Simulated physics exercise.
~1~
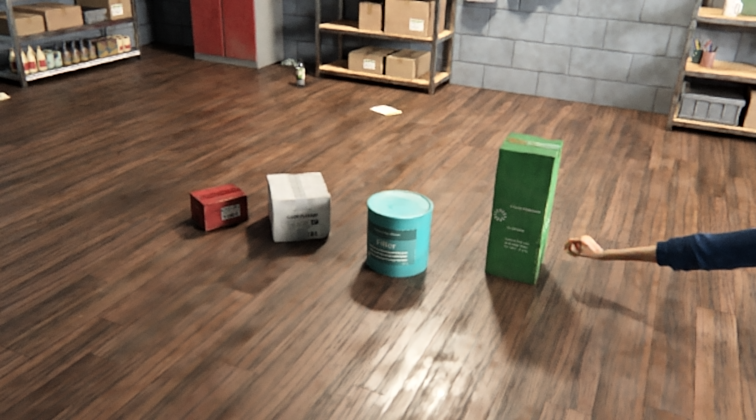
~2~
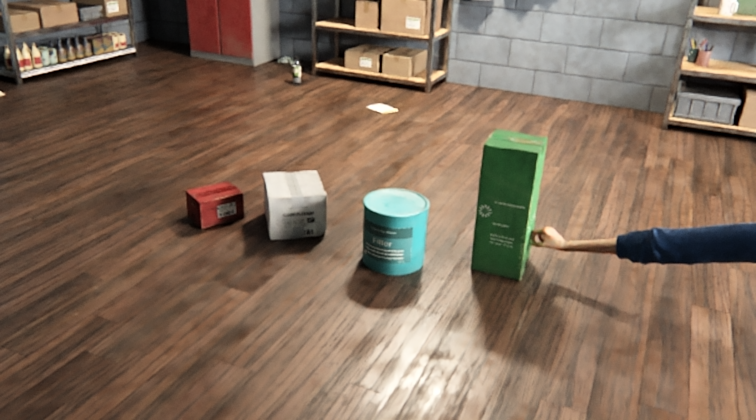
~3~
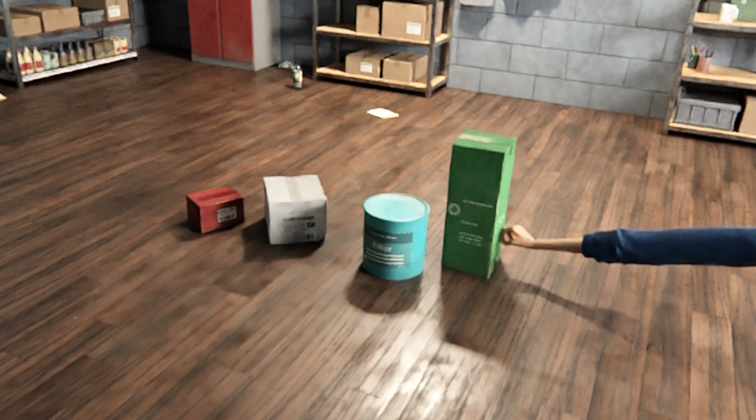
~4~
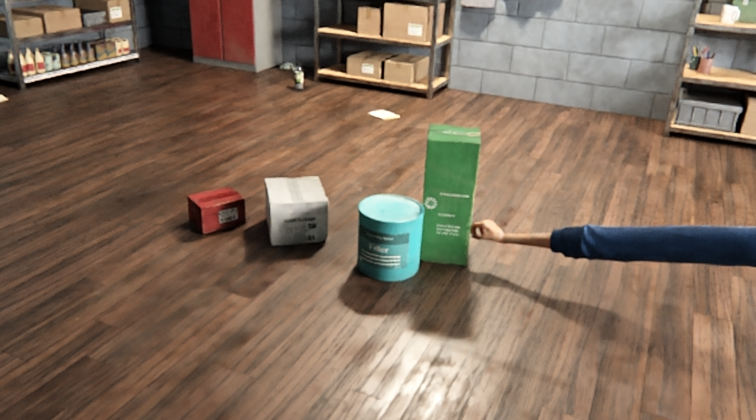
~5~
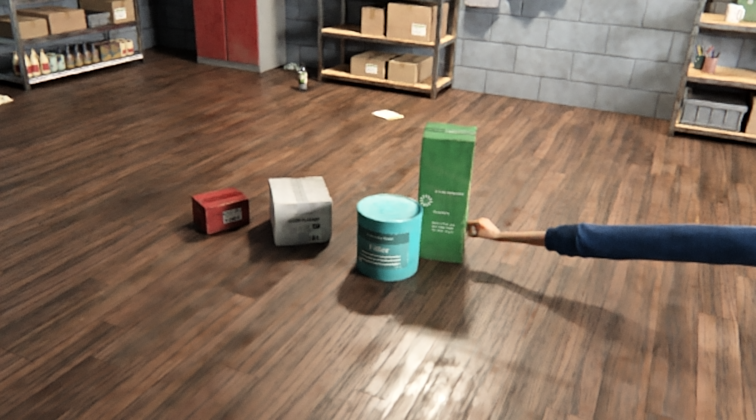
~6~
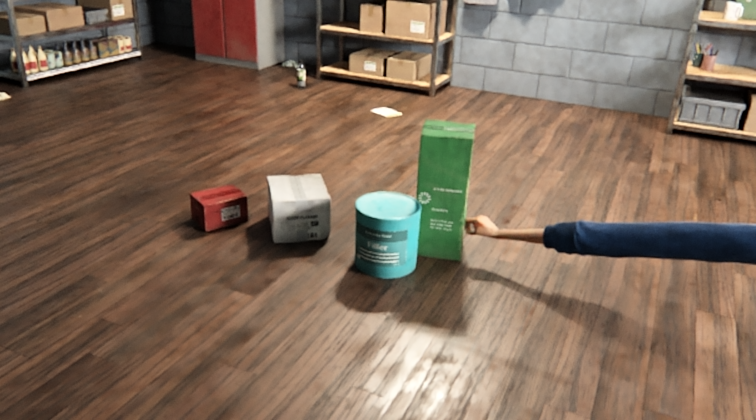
A tall green box slides left, pushed by a hand, and stops upright against a turquoise pail.
